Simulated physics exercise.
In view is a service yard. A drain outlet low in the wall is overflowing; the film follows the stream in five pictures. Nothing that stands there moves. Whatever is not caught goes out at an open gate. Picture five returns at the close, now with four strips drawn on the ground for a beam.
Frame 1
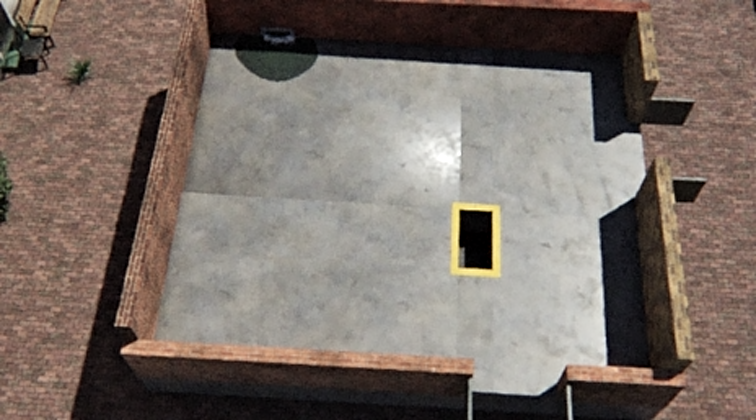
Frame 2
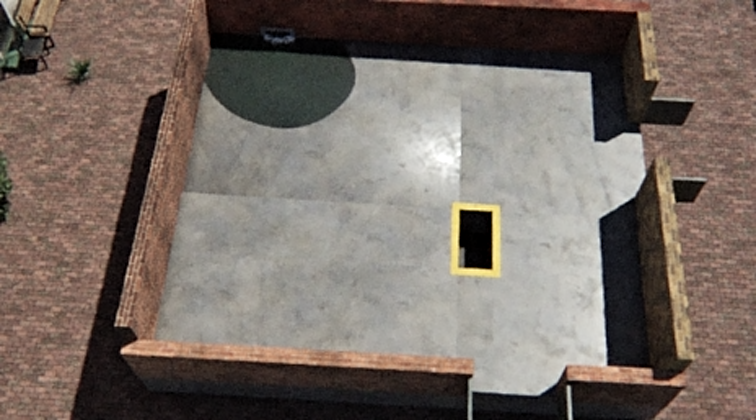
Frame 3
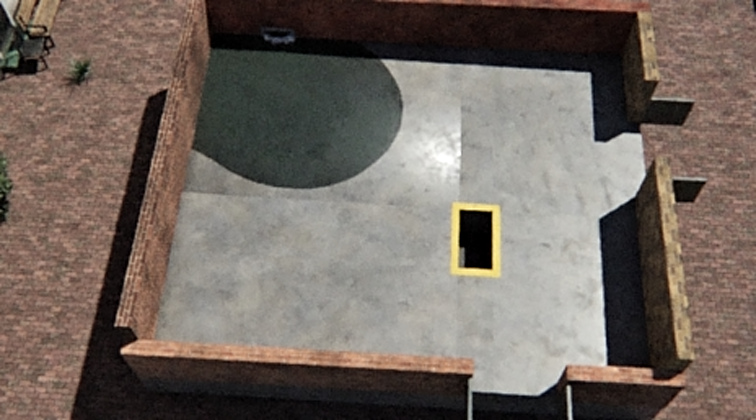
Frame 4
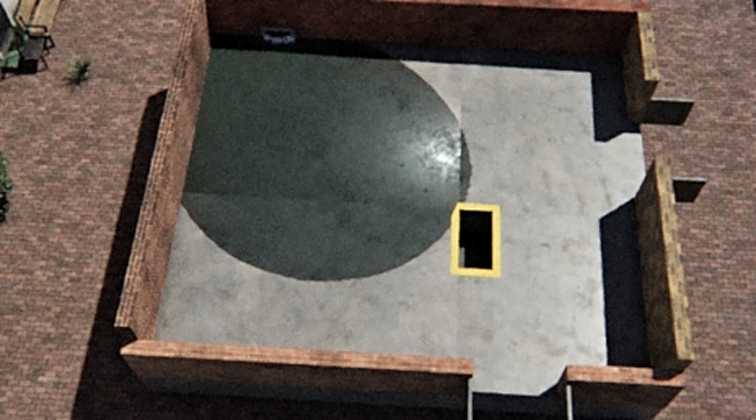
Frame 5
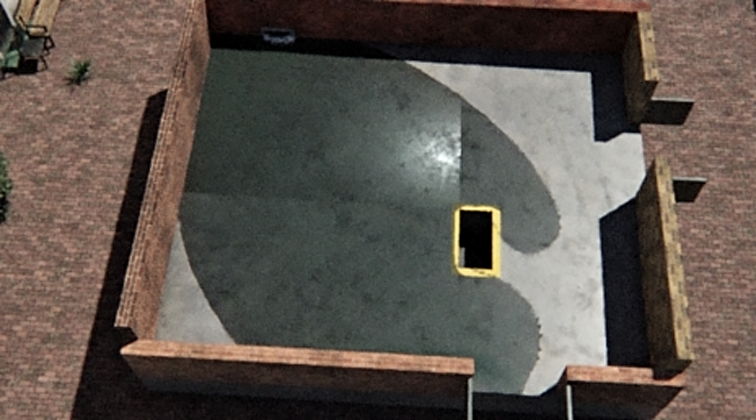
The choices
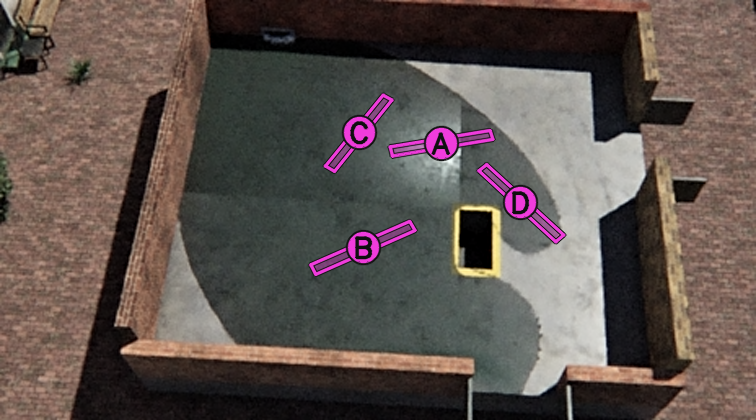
Dark water spreads from a small outfall at the upper left of a walled service yard, seen from high above by a still camera. Low reddish brick walls enclose the pale grey floor, with gaps at the lower right and right side and a yellow-rimmed drain pit right of centre. The rounded wet patch widens down and rightward, reaches the pit, and parts around it, some water entering.
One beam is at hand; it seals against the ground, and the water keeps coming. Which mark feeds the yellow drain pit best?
I would pick place B.
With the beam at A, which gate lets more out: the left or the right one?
The left gate.
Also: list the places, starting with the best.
B, D, A, C.
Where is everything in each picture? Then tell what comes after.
In the first picture, outfall at (278, 32); yellow drain pit at (476, 239); open gate at (513, 380); open gate at (631, 159); front seen at (275, 76), 3 % of the ground wet; yellow drain pit still dry.
In the second picture, front seen at (317, 117), 9 % of the ground wet; yellow drain pit still dry.
In the third picture, front seen at (365, 167), 20 % of the ground wet; yellow drain pit still dry.
In the fourth picture, front seen at (414, 254), 40 % of the ground wet; yellow drain pit still dry.
In the fifth picture, front seen at (527, 334), 62 % of the ground wet; yellow drain pit taking water.
On the marked copy, A from (391, 151) to (491, 134); B from (313, 269) to (412, 225); C from (330, 168) to (387, 97); D from (482, 167) to (559, 238).
With A, about 15 % of the stream goes into the yellow drain pit, about 82 % out by the gates.
With B, about 39 % of the stream goes into the yellow drain pit, about 57 % out by the gates.
With C, about 7 % of the stream goes into the yellow drain pit, about 92 % out by the gates.
With D, about 22 % of the stream goes into the yellow drain pit, about 75 % out by the gates.
